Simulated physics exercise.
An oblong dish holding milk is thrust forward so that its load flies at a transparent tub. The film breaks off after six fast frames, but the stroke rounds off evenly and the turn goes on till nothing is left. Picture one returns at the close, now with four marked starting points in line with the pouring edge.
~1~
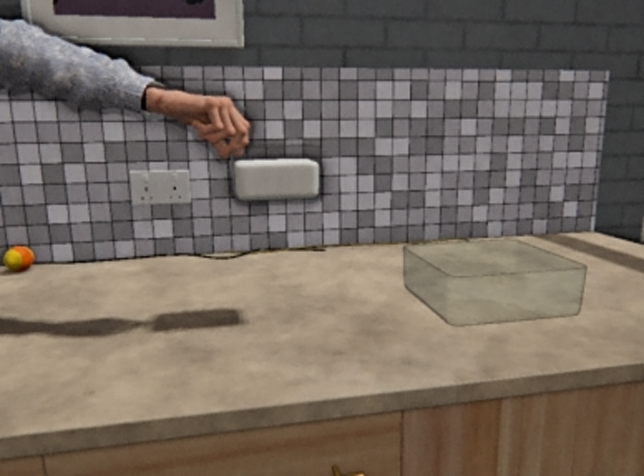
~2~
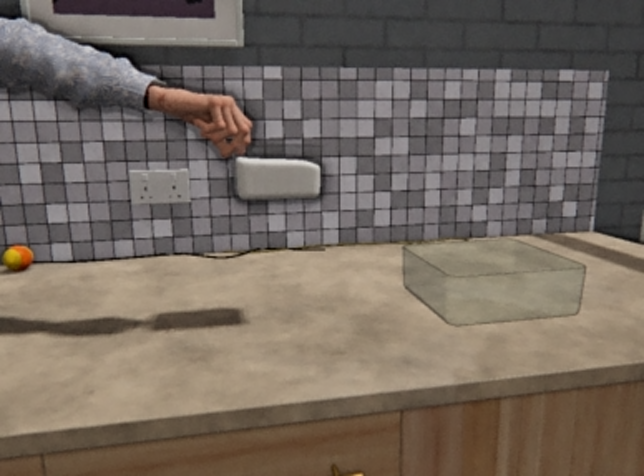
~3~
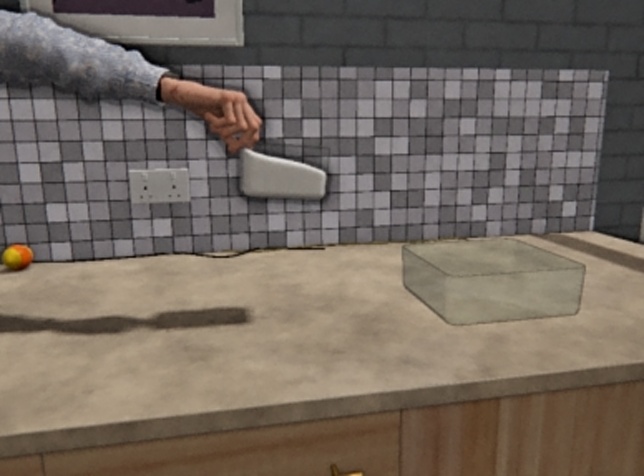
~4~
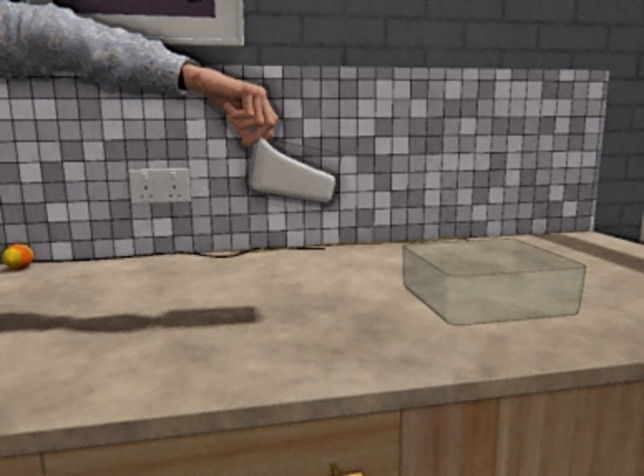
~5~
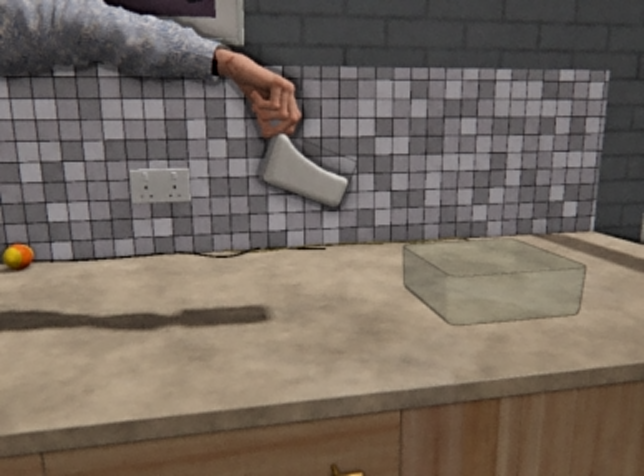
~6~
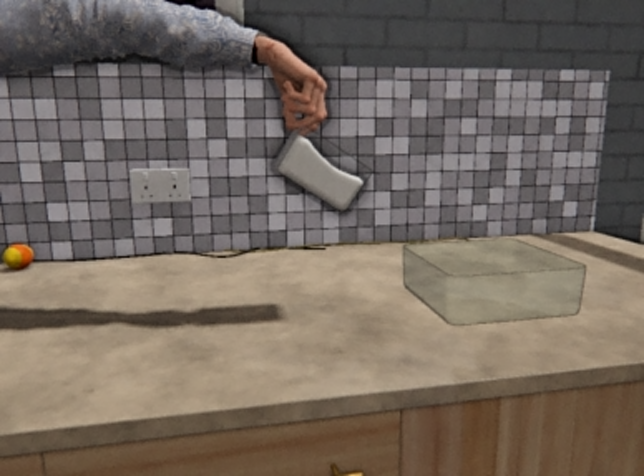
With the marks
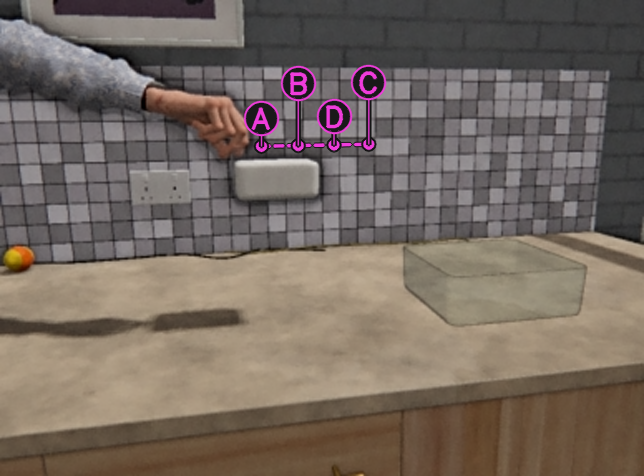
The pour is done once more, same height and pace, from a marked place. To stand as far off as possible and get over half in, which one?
A is the one.
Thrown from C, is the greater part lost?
No.
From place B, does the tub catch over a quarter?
Yes.
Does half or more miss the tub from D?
No.
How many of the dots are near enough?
All of them.
On the marked copy, A at (261, 146); B at (298, 145); C at (368, 144); D at (334, 144).
With A, about 70 % lands in the tub, 15 % falls short and 16 % goes beside or beyond.
With B, about 65 % lands in the tub, 7 % falls short and 28 % goes beside or beyond.
With C, about 82 % lands in the tub, 3 % falls short and 15 % goes beside or beyond.
With D, about 73 % lands in the tub, 8 % falls short and 19 % goes beside or beyond.
